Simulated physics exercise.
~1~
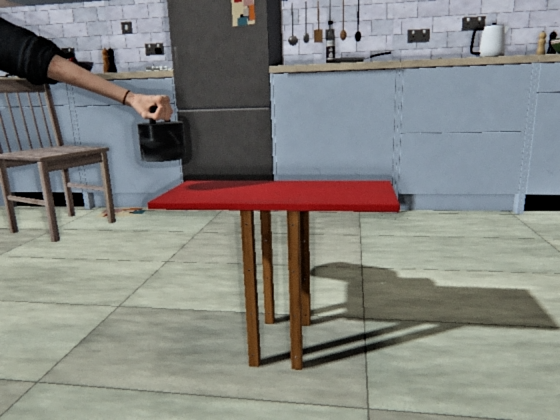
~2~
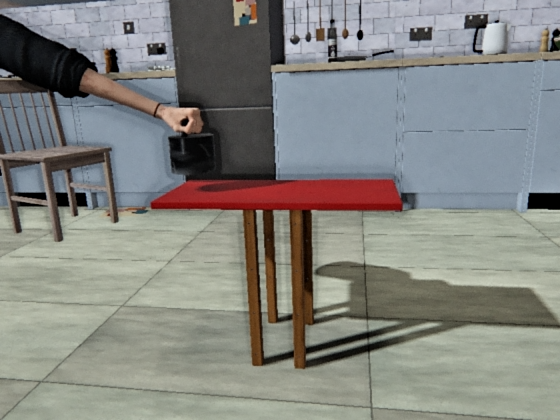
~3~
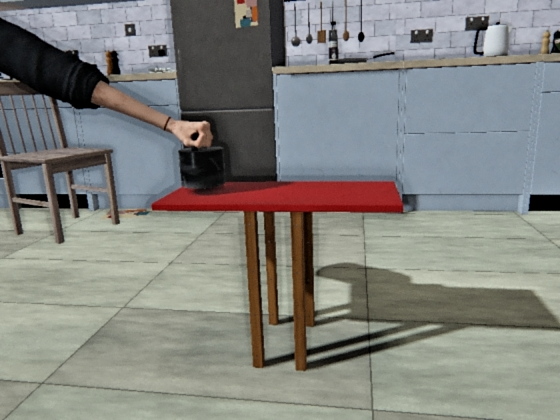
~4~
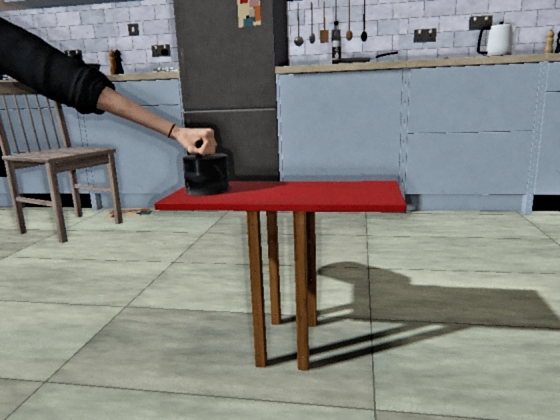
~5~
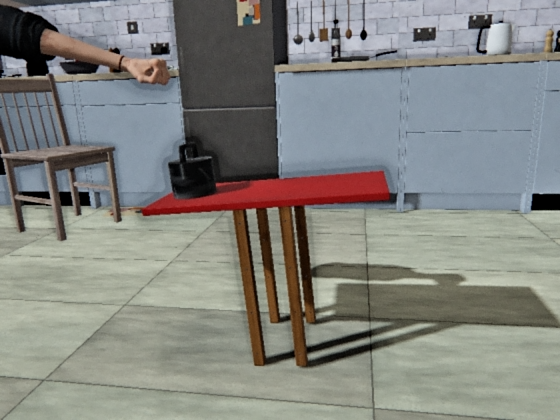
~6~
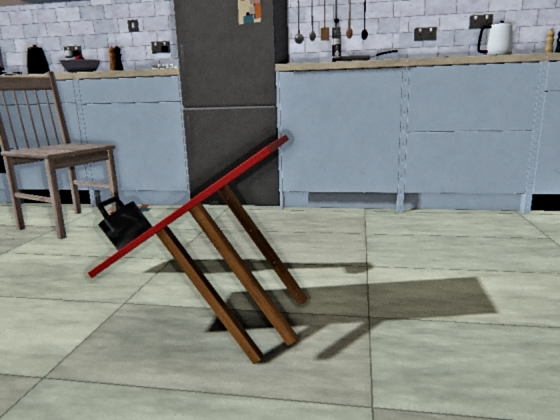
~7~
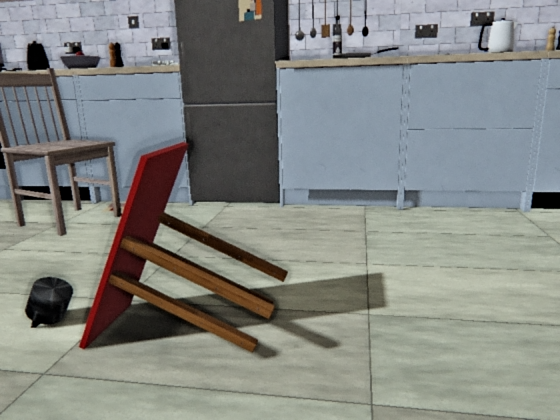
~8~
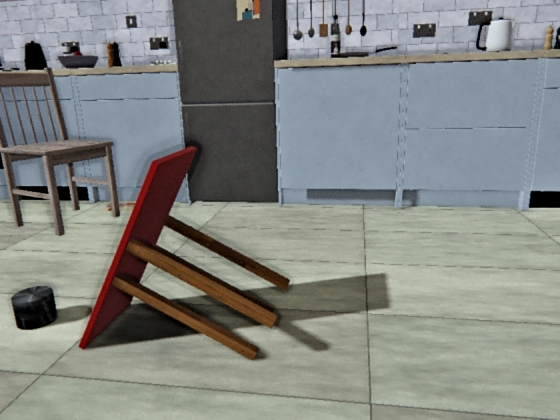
In a kitchen, a hand sets a black object on a red table, which topples left.
